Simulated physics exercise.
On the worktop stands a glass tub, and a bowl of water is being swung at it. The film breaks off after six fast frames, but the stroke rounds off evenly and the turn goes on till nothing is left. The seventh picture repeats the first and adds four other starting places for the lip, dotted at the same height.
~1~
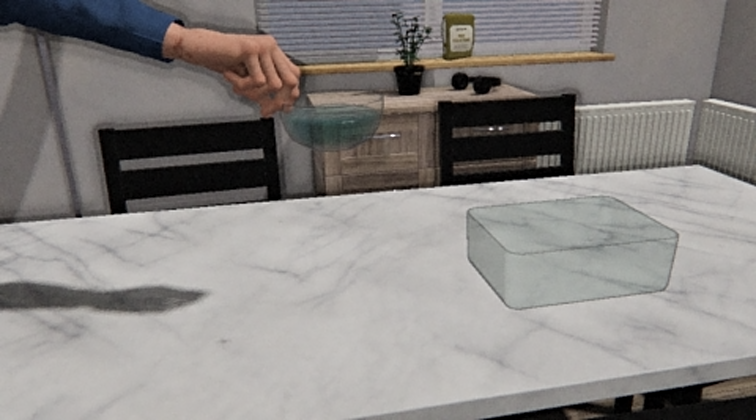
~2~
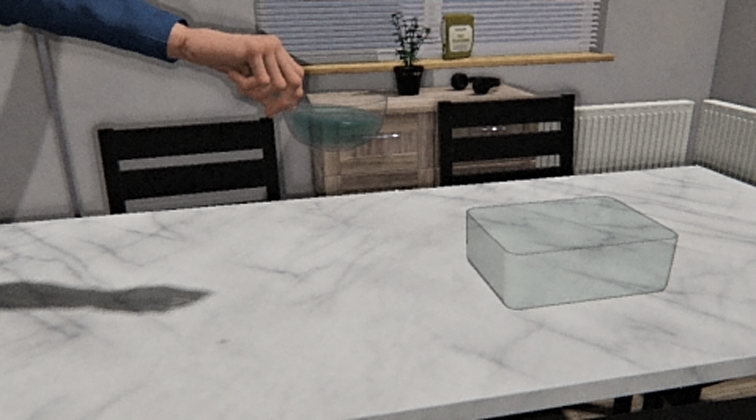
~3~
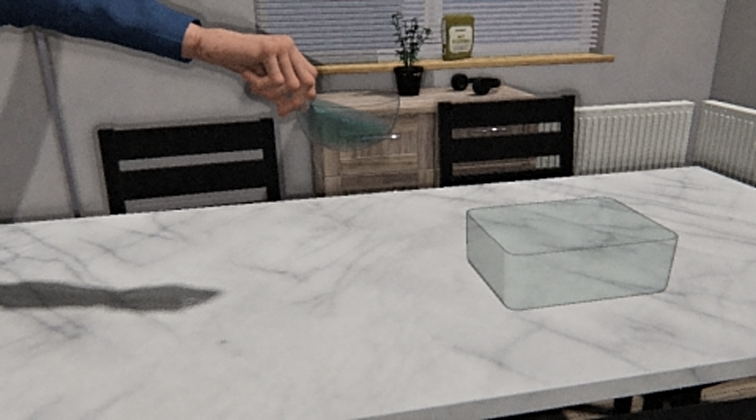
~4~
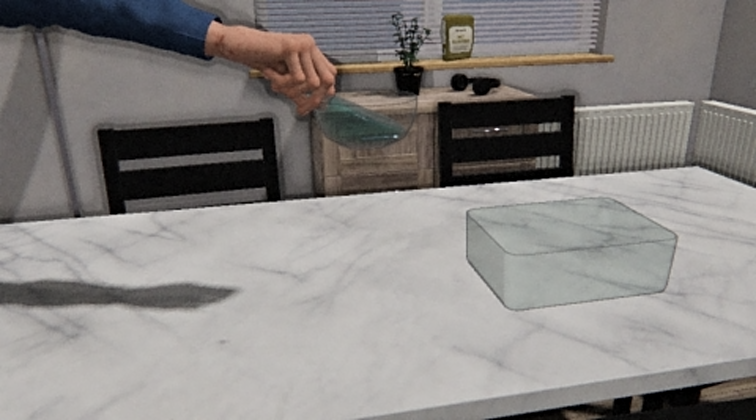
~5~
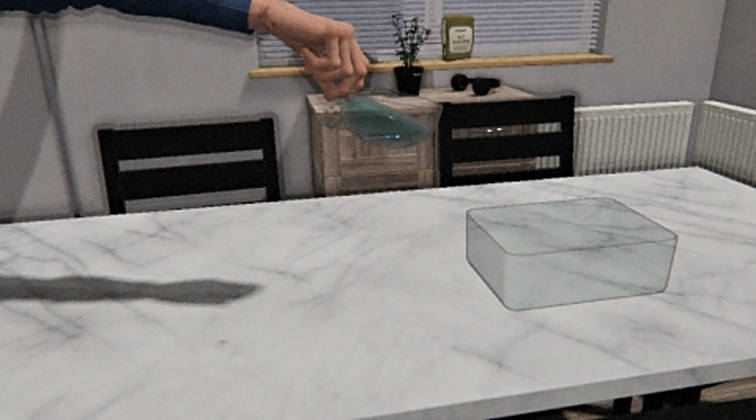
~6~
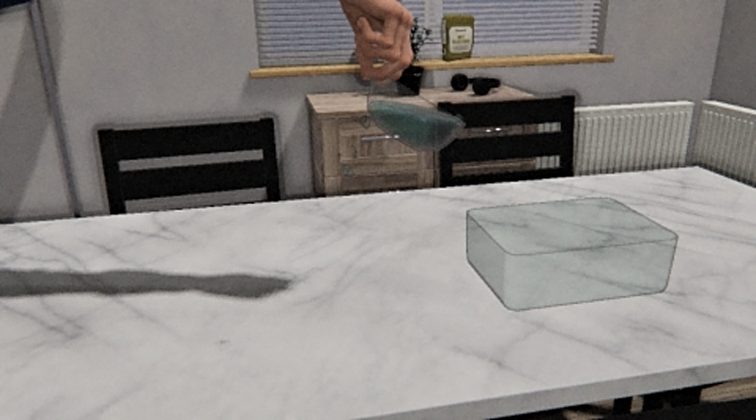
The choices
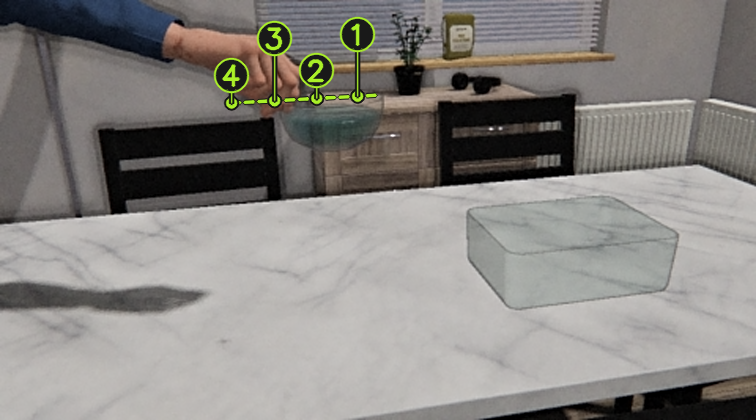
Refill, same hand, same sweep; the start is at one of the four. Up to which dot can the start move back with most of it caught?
I would pick dot 2.
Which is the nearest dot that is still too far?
3.
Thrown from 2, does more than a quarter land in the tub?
Yes, clearly.
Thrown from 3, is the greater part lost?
Yes.
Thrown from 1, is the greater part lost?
No, that is safe.
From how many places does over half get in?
Two.
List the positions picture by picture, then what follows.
Upright, lip at (380, 95); tub from (503, 308) to (665, 287); nothing has left yet.
Upright, lip at (384, 95); nothing has left yet.
Upright, lip at (396, 94); nothing has left yet.
Upright, lip at (414, 94); water is over the rim, down to (312, 101).
Tipped about 12°, lip at (438, 103); water is over the rim, down to (328, 125).
Tipped about 33°, lip at (460, 121); water is over the rim, down to (347, 173).
On the marked copy, 1 at (357, 96); 2 at (316, 98); 3 at (274, 100); 4 at (231, 103).
If 1 is chosen, about 76 % lands in the tub, 6 % falls short and 18 % goes beside or beyond.
If 2 is chosen, about 66 % lands in the tub, 20 % falls short and 14 % goes beside or beyond.
If 3 is chosen, about 21 % lands in the tub, 75 % falls short and 4 % goes beside or beyond.
If 4 is chosen, about 0 % lands in the tub, 98 % falls short.
